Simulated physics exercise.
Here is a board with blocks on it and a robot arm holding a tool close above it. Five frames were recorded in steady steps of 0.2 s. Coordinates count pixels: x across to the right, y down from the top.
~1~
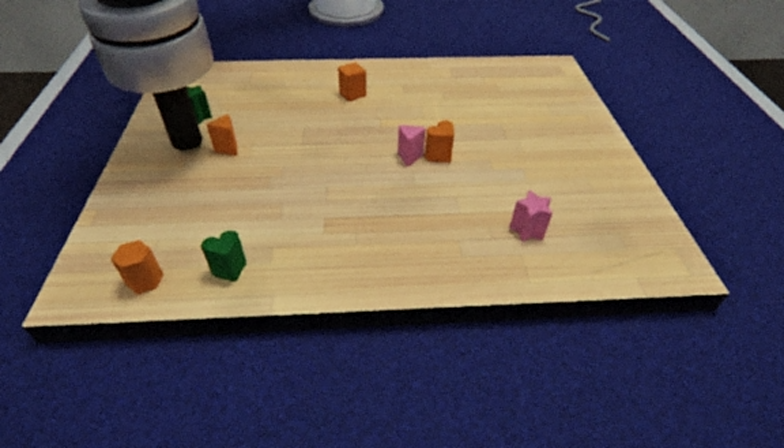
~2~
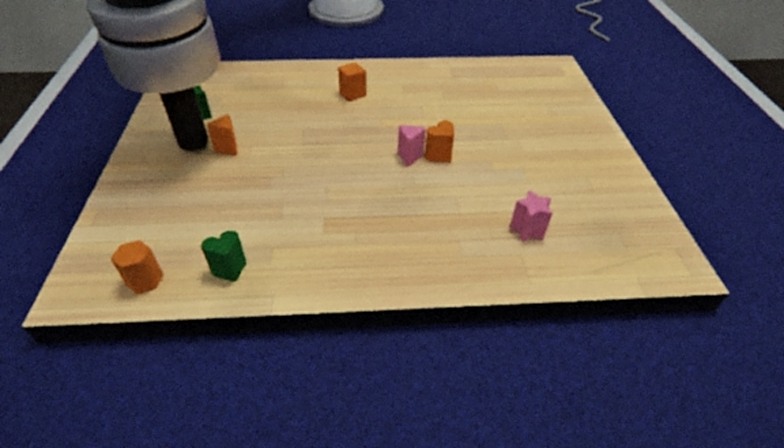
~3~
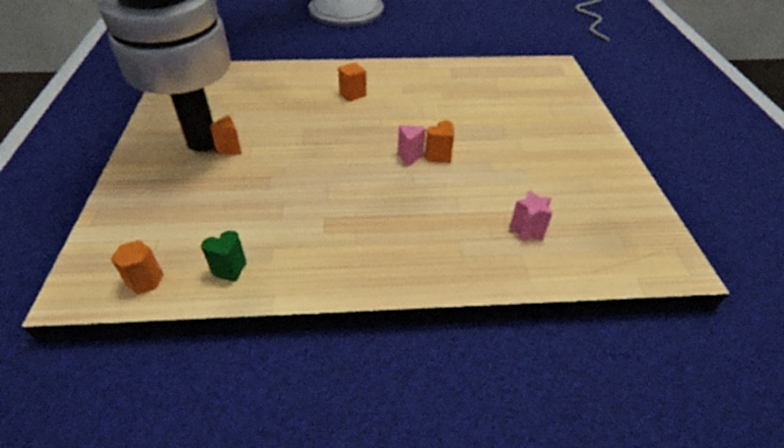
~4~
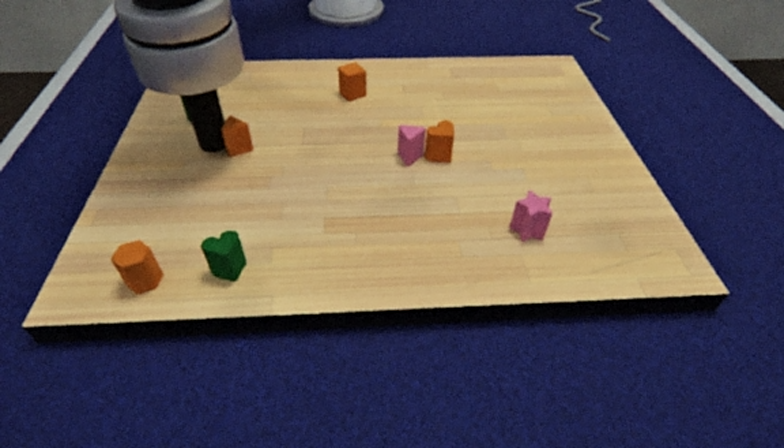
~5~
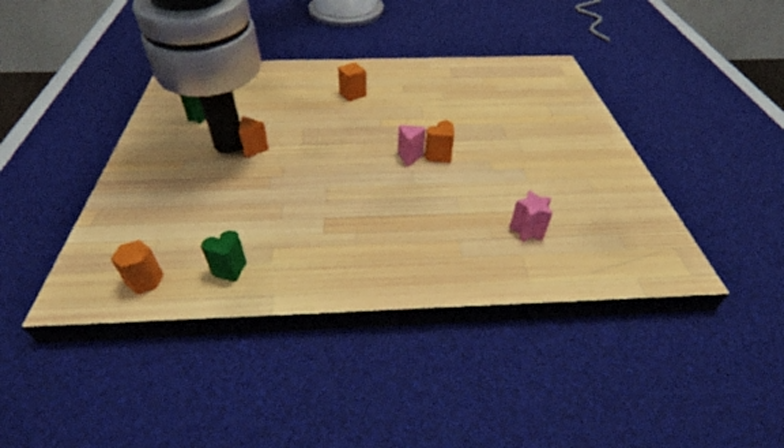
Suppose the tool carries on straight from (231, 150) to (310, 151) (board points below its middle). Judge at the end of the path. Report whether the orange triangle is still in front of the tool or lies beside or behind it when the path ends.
Once the path is finished, the orange triangle still sits ahead of the tool.
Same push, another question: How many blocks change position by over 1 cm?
The count will be 1.
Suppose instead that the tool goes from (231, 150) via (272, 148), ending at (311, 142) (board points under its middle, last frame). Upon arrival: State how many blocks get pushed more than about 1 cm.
The number will come to 1.
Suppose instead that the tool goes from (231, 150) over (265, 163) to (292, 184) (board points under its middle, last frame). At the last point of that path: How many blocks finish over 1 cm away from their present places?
My count: 1.
What follows on the original path. One third of the way, tool (257, 145); orange triangle (277, 123).
Two thirds of the way, tool (283, 145); orange triangle (304, 122).
At the end, tool (310, 146); orange triangle (331, 122).
